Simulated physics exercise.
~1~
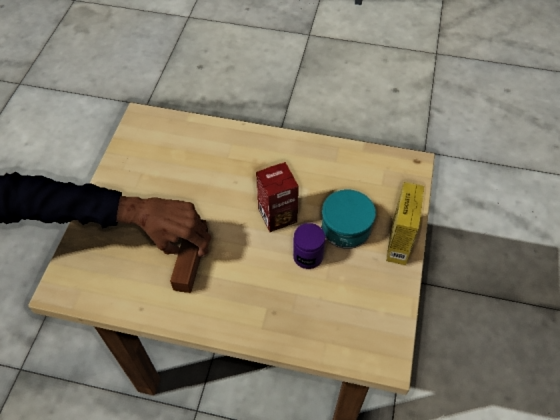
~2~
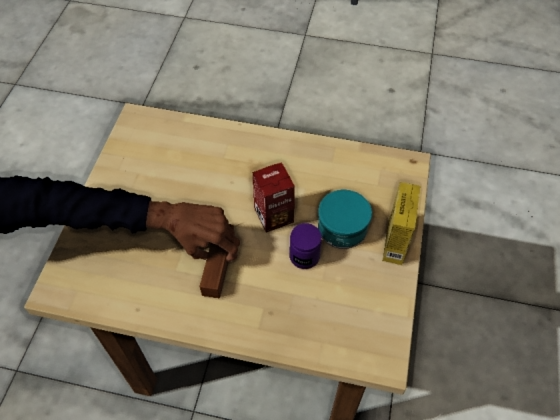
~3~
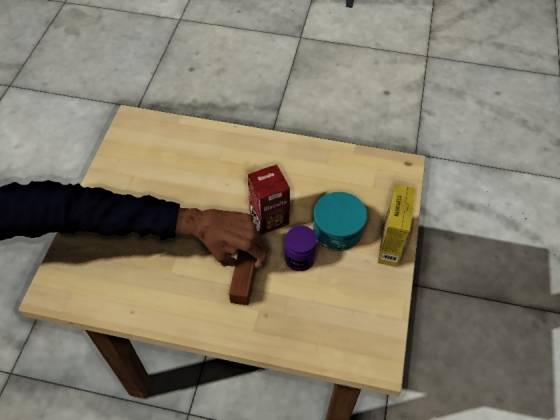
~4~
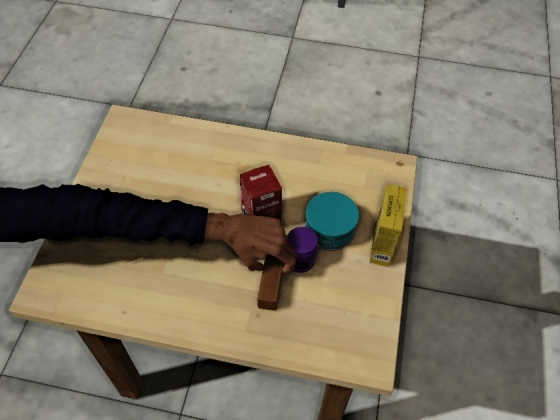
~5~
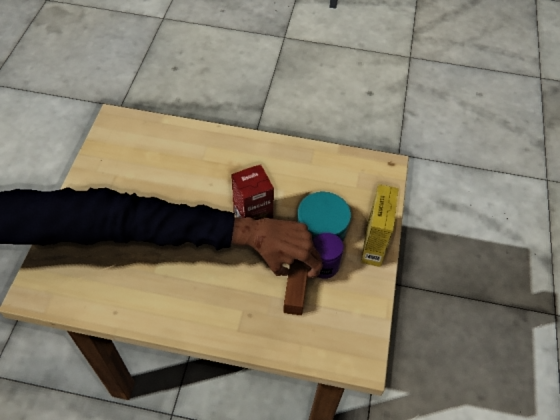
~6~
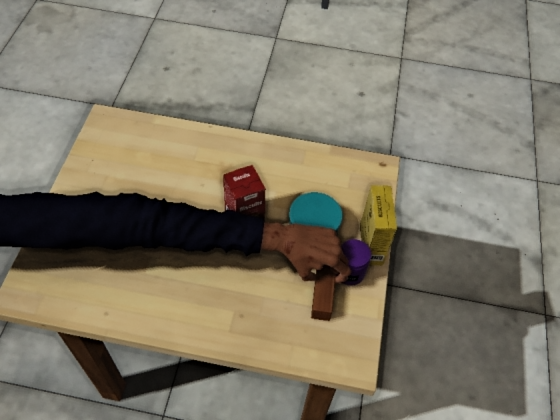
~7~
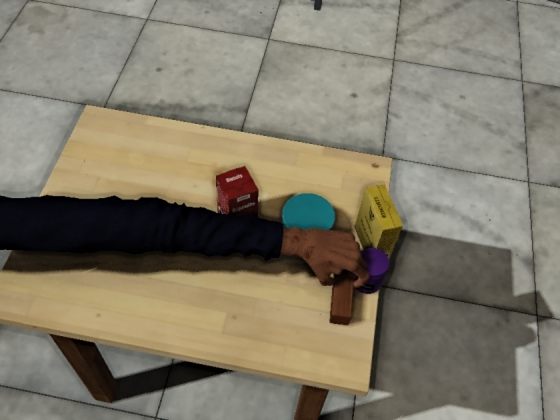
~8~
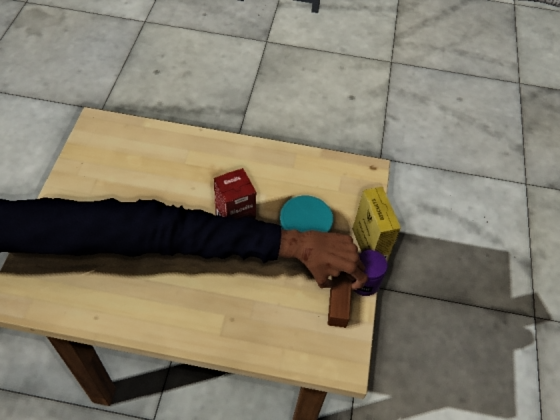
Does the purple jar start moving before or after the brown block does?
The purple jar starts moving after the brown block. The hand is already sliding the block to the right while the jar is still standing in its original place.
